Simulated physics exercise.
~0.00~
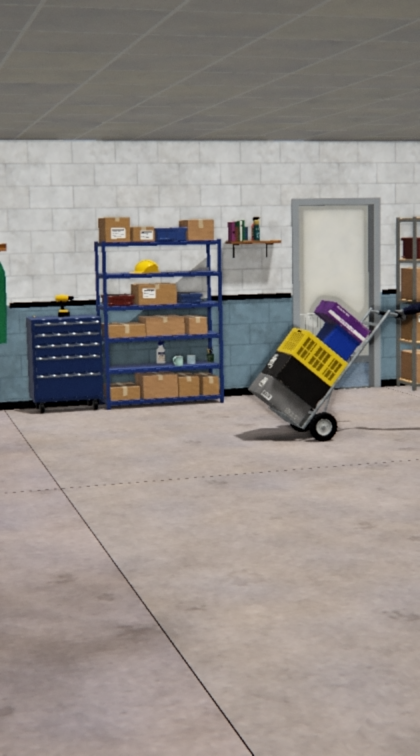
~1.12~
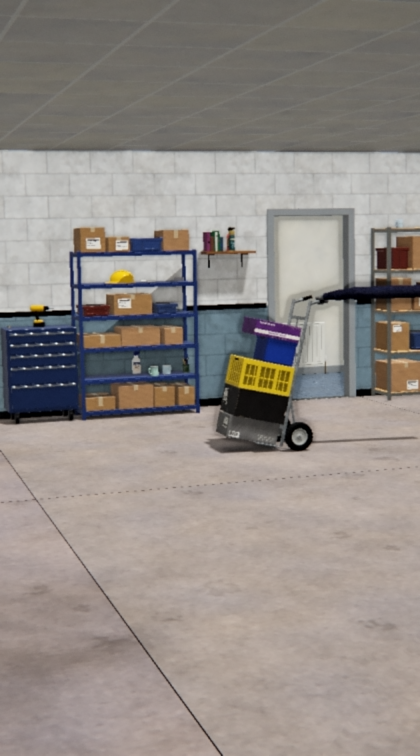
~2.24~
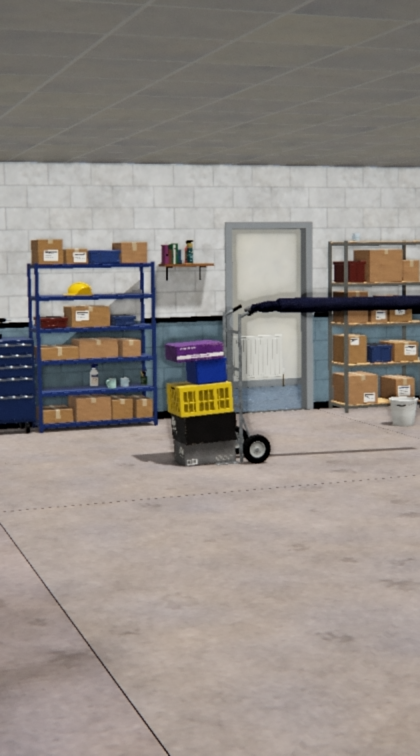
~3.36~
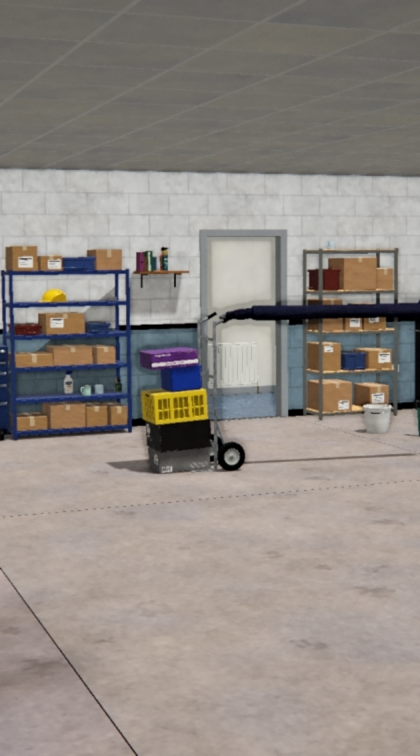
A loaded hand truck tips upright onto its plate in a garage, its stack staying on.
